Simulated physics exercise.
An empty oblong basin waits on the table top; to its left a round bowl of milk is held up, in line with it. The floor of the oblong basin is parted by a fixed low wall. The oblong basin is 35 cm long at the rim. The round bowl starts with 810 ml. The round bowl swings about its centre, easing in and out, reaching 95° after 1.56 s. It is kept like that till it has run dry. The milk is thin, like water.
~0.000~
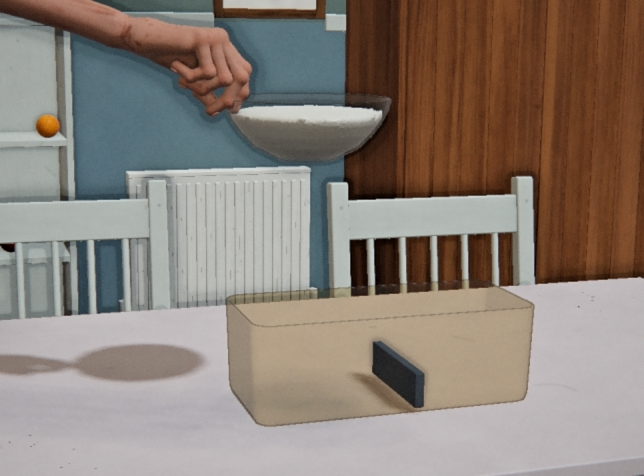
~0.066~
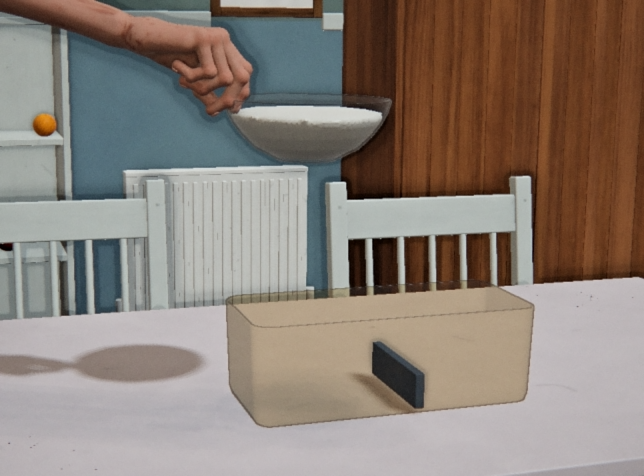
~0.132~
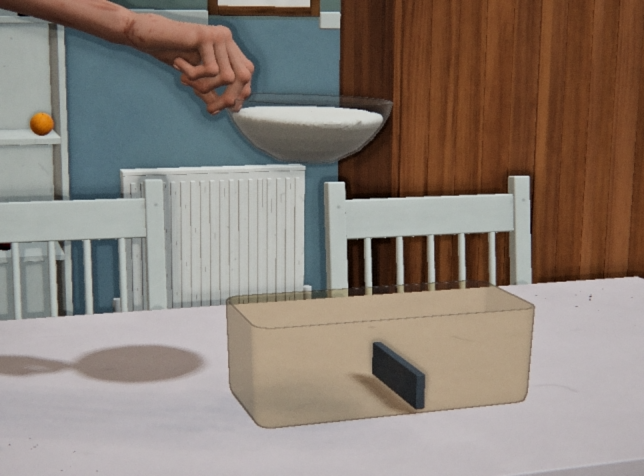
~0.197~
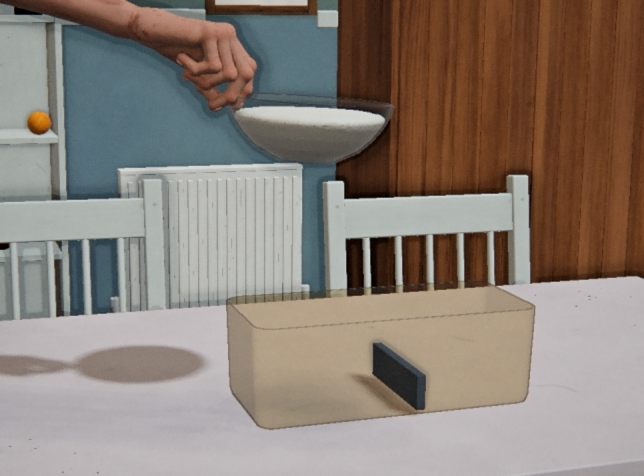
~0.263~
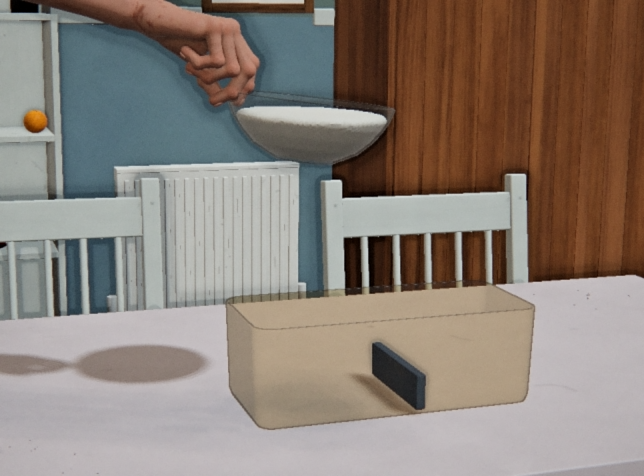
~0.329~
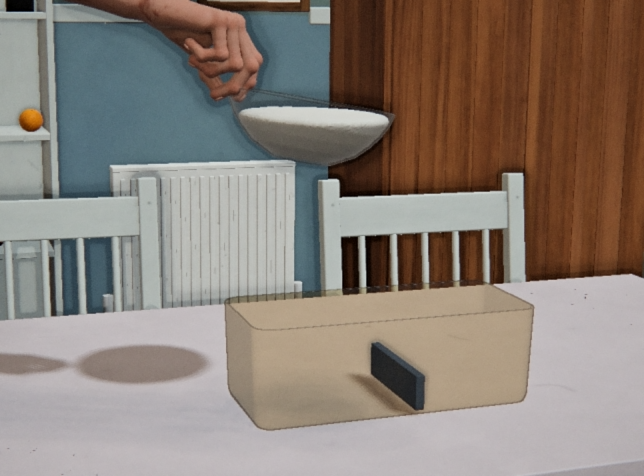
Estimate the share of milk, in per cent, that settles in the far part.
About 85 per cent.
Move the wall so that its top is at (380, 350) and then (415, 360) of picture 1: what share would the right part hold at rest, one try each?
First 95, then 70 per cent.
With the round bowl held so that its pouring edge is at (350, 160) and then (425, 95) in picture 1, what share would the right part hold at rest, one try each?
First 50, then 80 per cent.
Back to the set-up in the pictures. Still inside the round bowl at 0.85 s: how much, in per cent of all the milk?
Near 40 in a hundred.
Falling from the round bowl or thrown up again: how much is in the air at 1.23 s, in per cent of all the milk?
Near 7 in a hundred.
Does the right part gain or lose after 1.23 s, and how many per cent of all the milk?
It goes up by about 1.
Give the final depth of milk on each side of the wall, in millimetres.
Left about 4 mm, right about 34 mm.
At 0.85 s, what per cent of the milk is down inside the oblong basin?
About 20 per cent.
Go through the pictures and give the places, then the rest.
Tilt 0°; pouring edge (385, 99); surface from (231, 113) to (376, 111); the oblong basin's rim runs from (239, 313) to (509, 294); the wall's top is at (398, 358), in the first picture.
Tilt 0°; pouring edge (385, 100); surface from (231, 113) to (376, 112), in the second picture.
Tilt 2°; pouring edge (386, 103); surface from (233, 113) to (376, 114), in the third picture.
Tilt 4°; pouring edge (387, 106); surface from (235, 113) to (379, 115), in the fourth picture.
Tilt 7°; pouring edge (388, 110); surface from (236, 113) to (381, 115), in the fifth picture.
Tilt 10°; pouring edge (387, 115); surface from (238, 114) to (382, 115), in the sixth picture.
Then, 0.85 s in, the tilt is 54° and 40 per cent is still to pour, 1 is left of the wall and 19 right of it.
Then, 1.23 s in, the tilt is 85° and 0 per cent is still to pour, 9 is left of the wall and 83 right of it.
Then, 1.63 s in, the tilt is 95° and 0 per cent is still to pour, 14 is left of the wall and 85 right of it.
Then, 2.06 s in, the tilt is 95° and 0 per cent is still to pour, 14 is left of the wall and 85 right of it.
Finally, 14 per cent lies left of the wall, 85 right of it and 1 outside.
